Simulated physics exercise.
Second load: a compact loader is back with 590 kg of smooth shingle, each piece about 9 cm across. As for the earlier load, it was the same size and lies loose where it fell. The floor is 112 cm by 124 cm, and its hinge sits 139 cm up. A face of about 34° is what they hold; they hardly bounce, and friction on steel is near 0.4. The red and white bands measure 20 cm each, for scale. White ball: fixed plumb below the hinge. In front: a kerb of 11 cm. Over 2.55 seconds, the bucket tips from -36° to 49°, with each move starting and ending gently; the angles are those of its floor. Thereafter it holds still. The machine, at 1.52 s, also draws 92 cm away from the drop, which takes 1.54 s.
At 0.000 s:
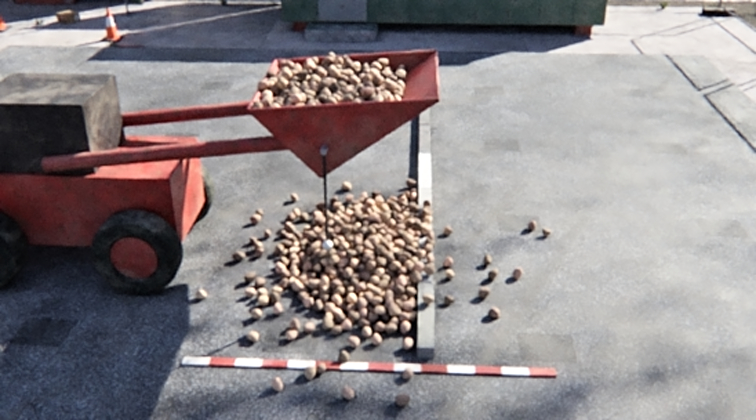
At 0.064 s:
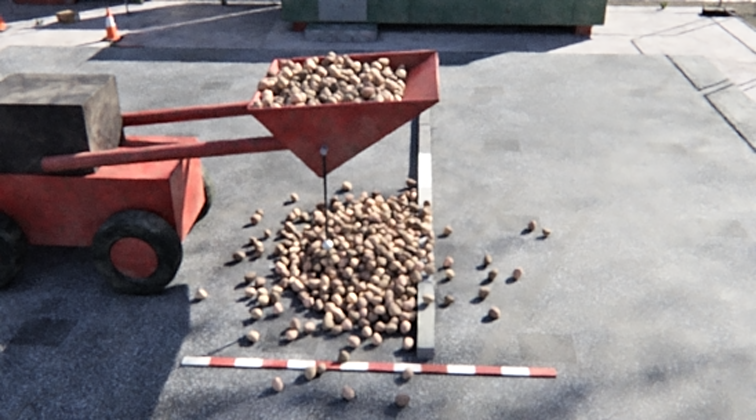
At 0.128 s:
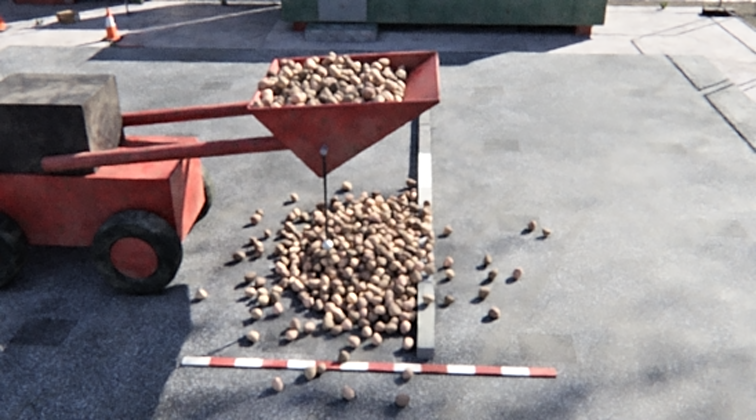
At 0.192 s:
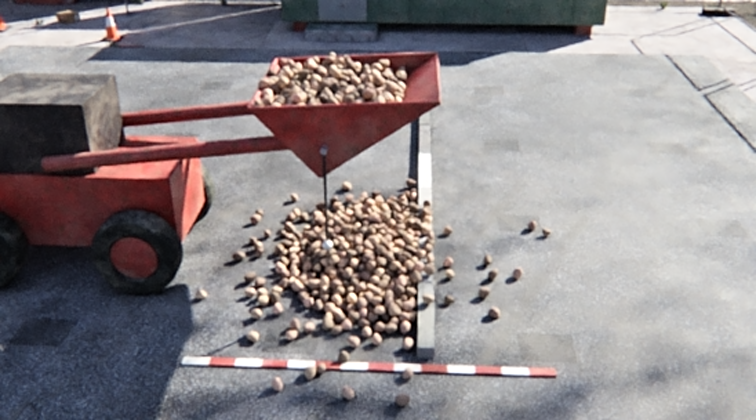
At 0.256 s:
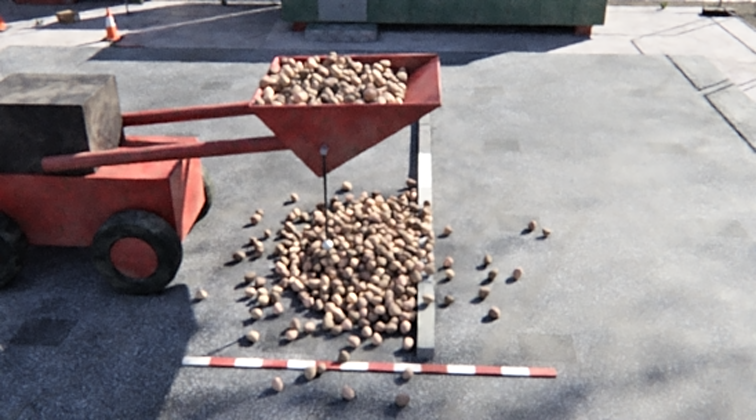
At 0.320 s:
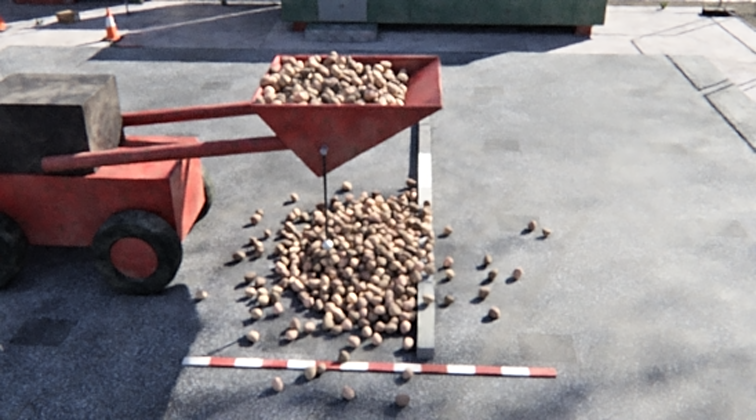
On a paved yard, a red loader's full bucket tilts very slightly above piled stones.
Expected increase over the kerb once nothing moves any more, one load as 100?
About 48 in every hundred.
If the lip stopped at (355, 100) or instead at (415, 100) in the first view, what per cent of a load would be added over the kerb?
I'd guess close to 5 per cent first and close to 30 per cent second.
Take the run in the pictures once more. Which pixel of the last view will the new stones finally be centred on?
In the last view, somewhere near (425, 250).
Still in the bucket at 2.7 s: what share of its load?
About 0 percent.
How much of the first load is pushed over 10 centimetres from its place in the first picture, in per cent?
I'd say roughly 5 per cent of them.
After 1.9 s the floor is at 36°; in per cent of one load, 67 in the bucket, 119 on this side of the kerb, 14 over the kerb; the foremost stones are at (503, 261).
After 2.7 s the floor is at 49°; in per cent of one load, 0 in the bucket, 151 on this side of the kerb, 48 over the kerb; the foremost stones are at (560, 266).
After 3.5 s the floor is at 49°; in per cent of one load, 0 in the bucket, 150 on this side of the kerb, 50 over the kerb; the foremost stones are at (586, 269).
After 6.3 s the floor is at 49°; in per cent of one load, 0 in the bucket, 150 on this side of the kerb, 50 over the kerb; the foremost stones are at (586, 269). Net gain over the kerb, 48.
